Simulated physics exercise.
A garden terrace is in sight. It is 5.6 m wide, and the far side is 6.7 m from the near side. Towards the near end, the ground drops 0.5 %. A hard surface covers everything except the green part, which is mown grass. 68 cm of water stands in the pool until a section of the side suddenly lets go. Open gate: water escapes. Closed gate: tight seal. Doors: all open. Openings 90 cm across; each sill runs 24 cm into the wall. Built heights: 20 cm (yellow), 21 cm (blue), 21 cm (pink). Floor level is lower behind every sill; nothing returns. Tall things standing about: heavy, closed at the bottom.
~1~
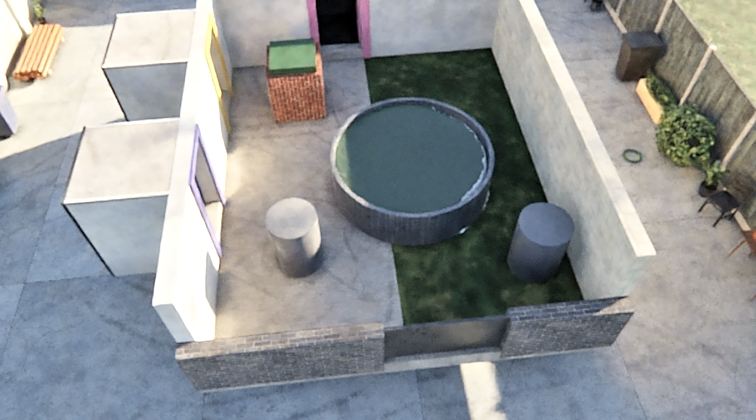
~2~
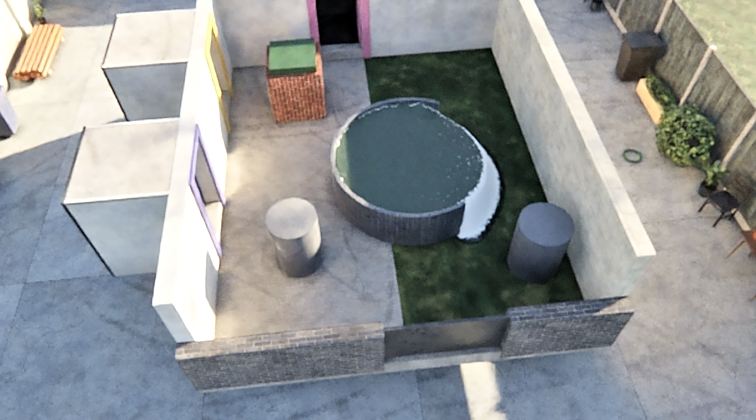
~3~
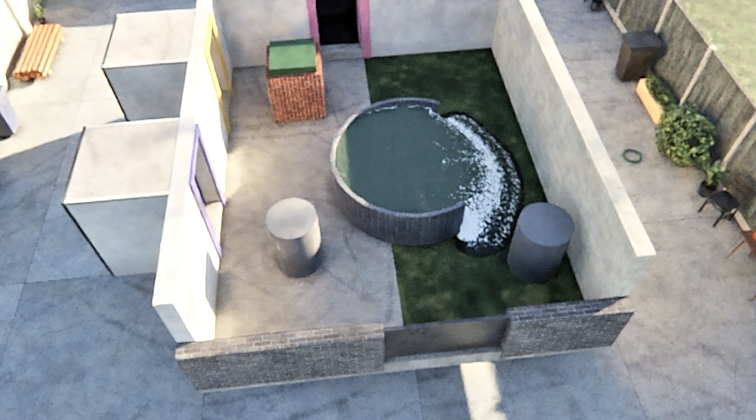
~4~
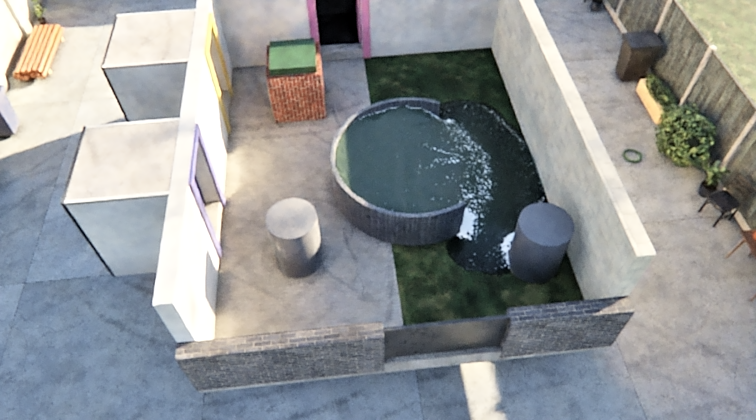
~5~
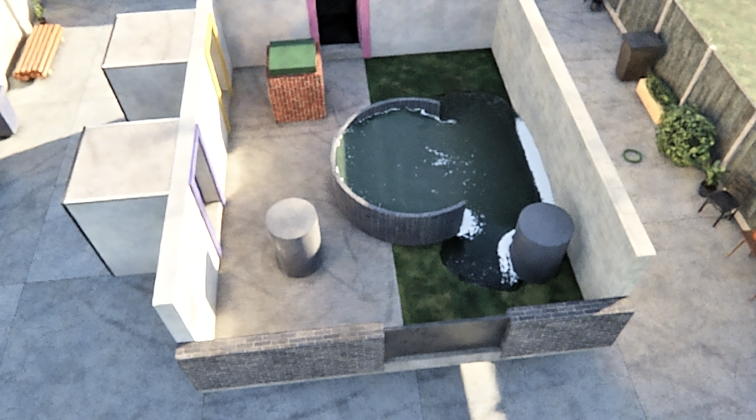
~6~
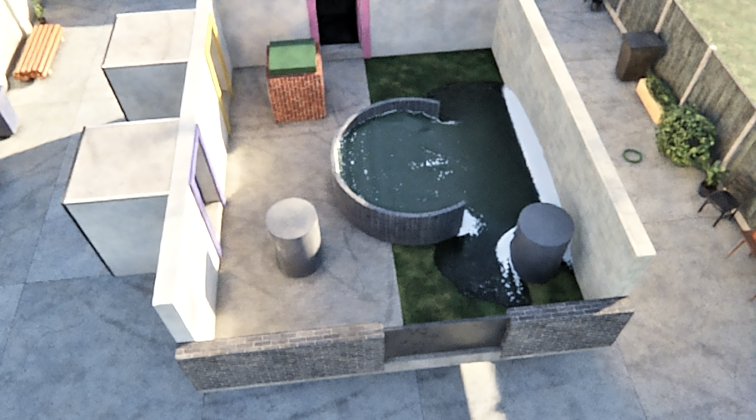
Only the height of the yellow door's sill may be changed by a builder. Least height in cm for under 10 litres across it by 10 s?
Roughly 7.5 cm.
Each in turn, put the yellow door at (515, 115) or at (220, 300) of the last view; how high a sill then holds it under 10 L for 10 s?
Roughly 30 cm, then roughly 15 cm.
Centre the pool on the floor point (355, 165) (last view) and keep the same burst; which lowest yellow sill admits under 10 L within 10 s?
7.5 cm, give or take.
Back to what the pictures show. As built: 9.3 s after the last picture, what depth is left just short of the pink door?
Depth: Near 8.0 cm.
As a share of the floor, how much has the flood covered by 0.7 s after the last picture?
Around 30 per cent of the free floor.
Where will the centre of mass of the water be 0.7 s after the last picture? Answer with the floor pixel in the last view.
(460, 177), roughly.
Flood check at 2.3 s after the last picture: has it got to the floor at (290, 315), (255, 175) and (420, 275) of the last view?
Point by point, the first is spared, the second spared and the third awash.
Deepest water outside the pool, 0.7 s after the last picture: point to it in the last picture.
At about (540, 179).
Then, 0.7 s after the last picture water covers 30 % of the floor, deepest (56 cm) near (540, 179); it has not reached the yellow door.
Then, 2.3 s after the last picture water covers 50 % of the floor, deepest (33 cm) near (493, 53); it has not reached the yellow door.
Then, 9.3 s after the last picture water covers 100 % of the floor, deepest (18 cm) near (364, 350); 9 cm at the yellow door, 0 litres in over its 20 cm sill.
At the yellow door as built, the water peaked near 10 cm, 5.1 s after the last picture.
Run again over the same 10 s with other heights there, 20 litres in over 6 cm, 4 litres over 9 cm. The limit of 10 litres is kept from about 7.5 cm up.
